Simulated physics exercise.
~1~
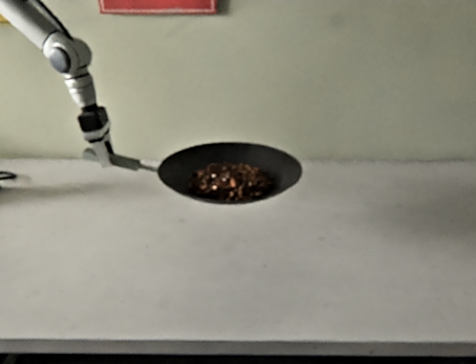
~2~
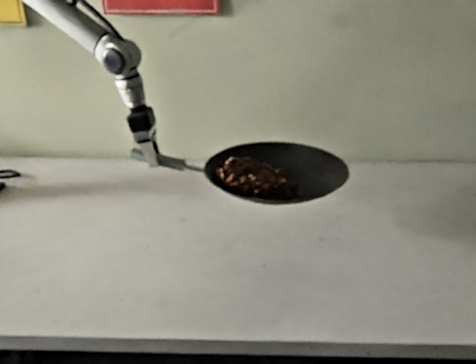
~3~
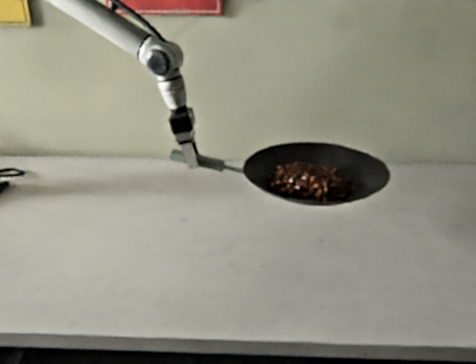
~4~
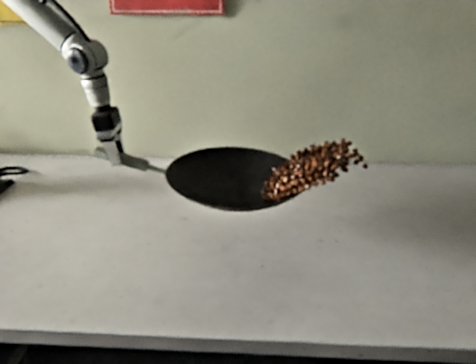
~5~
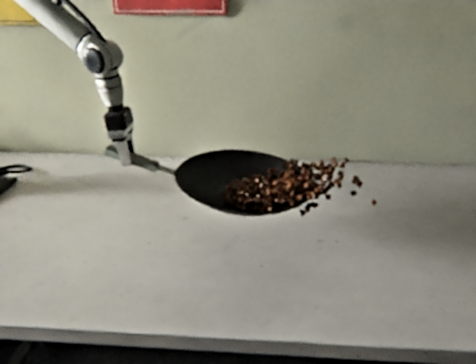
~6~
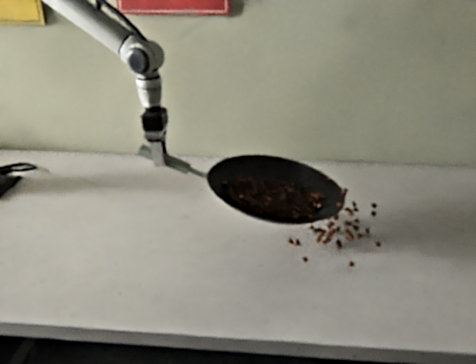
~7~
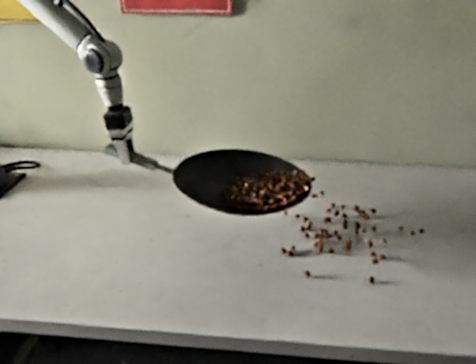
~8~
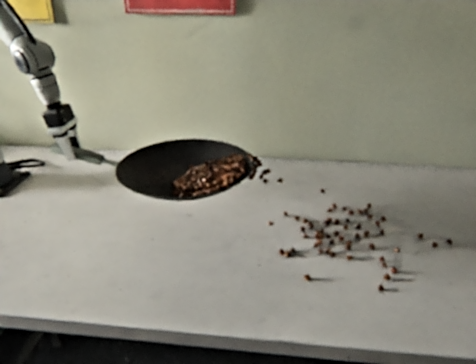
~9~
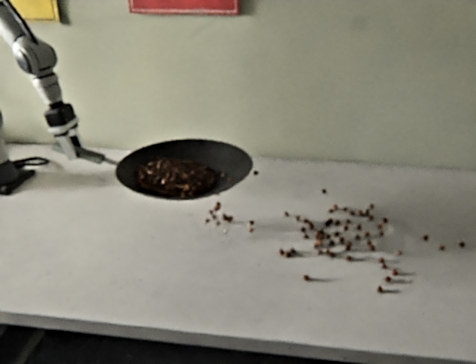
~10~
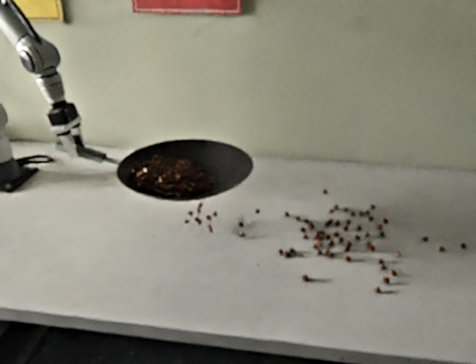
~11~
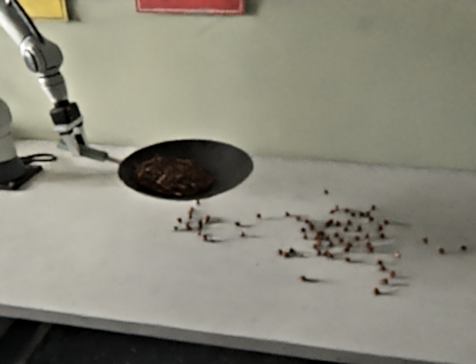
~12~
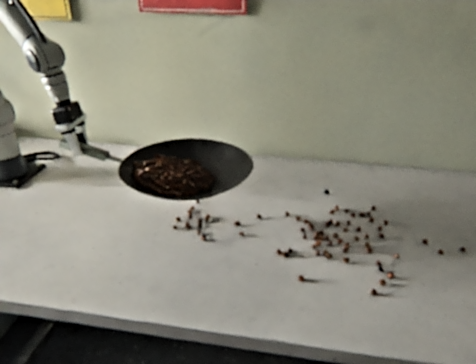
We see a robot arm move a dark wok of small brown pellets rightward, then jerk it back and forth, sending some over the right rim onto the pale table. The wok ends still at the left, holding most pellets, with the rest scattered across the tabletop.
